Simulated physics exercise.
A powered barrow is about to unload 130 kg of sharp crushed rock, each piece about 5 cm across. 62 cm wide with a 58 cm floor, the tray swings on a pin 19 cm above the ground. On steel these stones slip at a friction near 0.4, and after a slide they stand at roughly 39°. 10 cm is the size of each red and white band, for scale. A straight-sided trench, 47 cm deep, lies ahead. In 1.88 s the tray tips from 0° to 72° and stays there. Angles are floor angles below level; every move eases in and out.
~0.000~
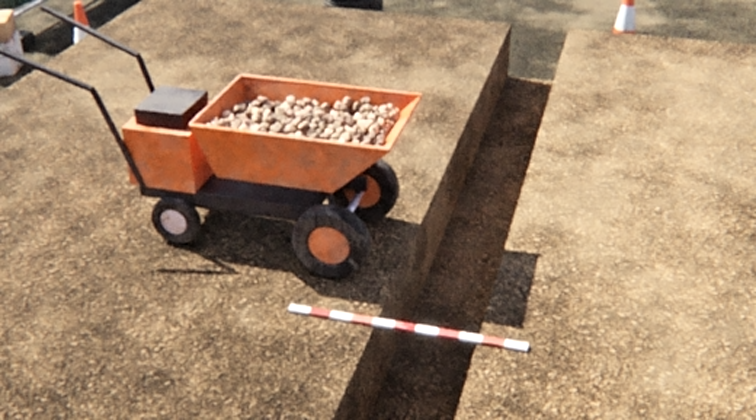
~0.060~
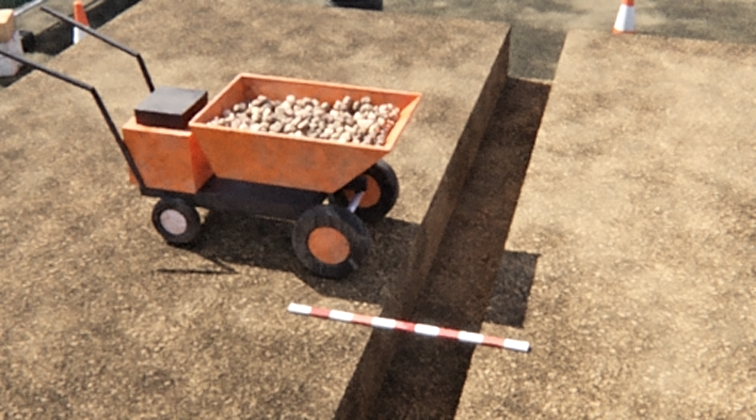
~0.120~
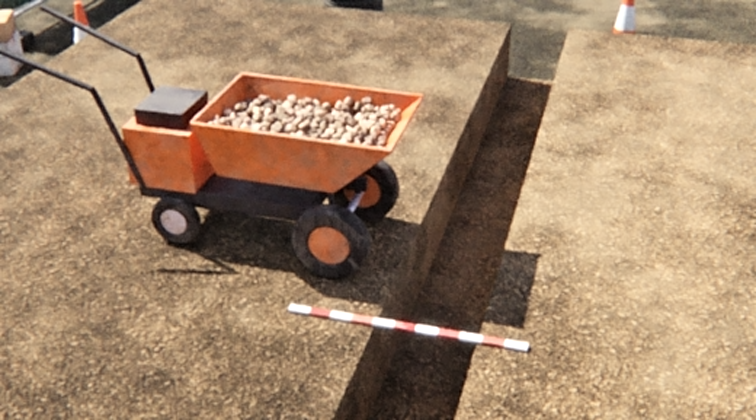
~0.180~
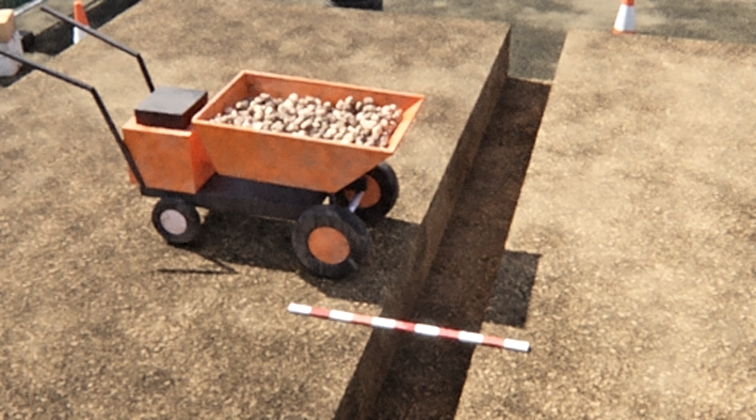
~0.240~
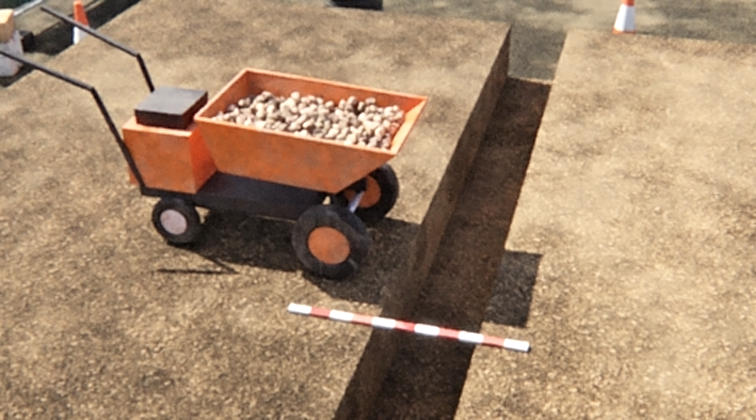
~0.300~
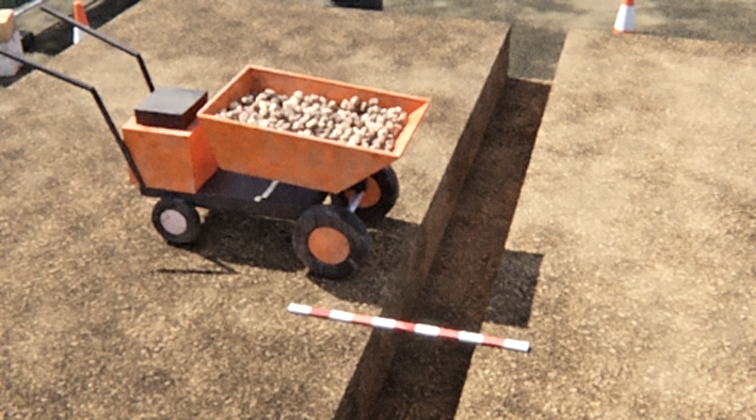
An orange powered barrow stands beside a trench as its stone-filled tray tilts slightly rightward.
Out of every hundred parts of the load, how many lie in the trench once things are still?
Around 77 out of 100.
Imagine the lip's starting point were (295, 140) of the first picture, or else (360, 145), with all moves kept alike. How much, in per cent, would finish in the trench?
From the first place around 60 per cent, from the other around 100.
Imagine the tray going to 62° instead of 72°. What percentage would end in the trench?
In that case near 65 per cent.
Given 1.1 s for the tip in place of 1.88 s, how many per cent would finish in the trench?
Estimate: About 70 %.
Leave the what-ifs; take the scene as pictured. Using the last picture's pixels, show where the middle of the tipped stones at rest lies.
Resting centre: About (476, 326).
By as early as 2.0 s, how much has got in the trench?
By then, around 35 percent.
After 1.4 s the floor is at 61°; 100 % in the tray; the foremost stones are at (467, 234).
After 2.0 s the floor is at 72°; 51 % in the tray, 35 % in the trench, 14 % past the trench; the foremost stones are at (559, 280).
After 2.3 s the floor is at 72°; 18 % in the tray, 58 % in the trench, 24 % past the trench; the foremost stones are at (602, 278).
After 4.3 s the floor is at 72°; 0 % in the tray, 77 % in the trench, 23 % past the trench; the foremost stones are at (608, 269).
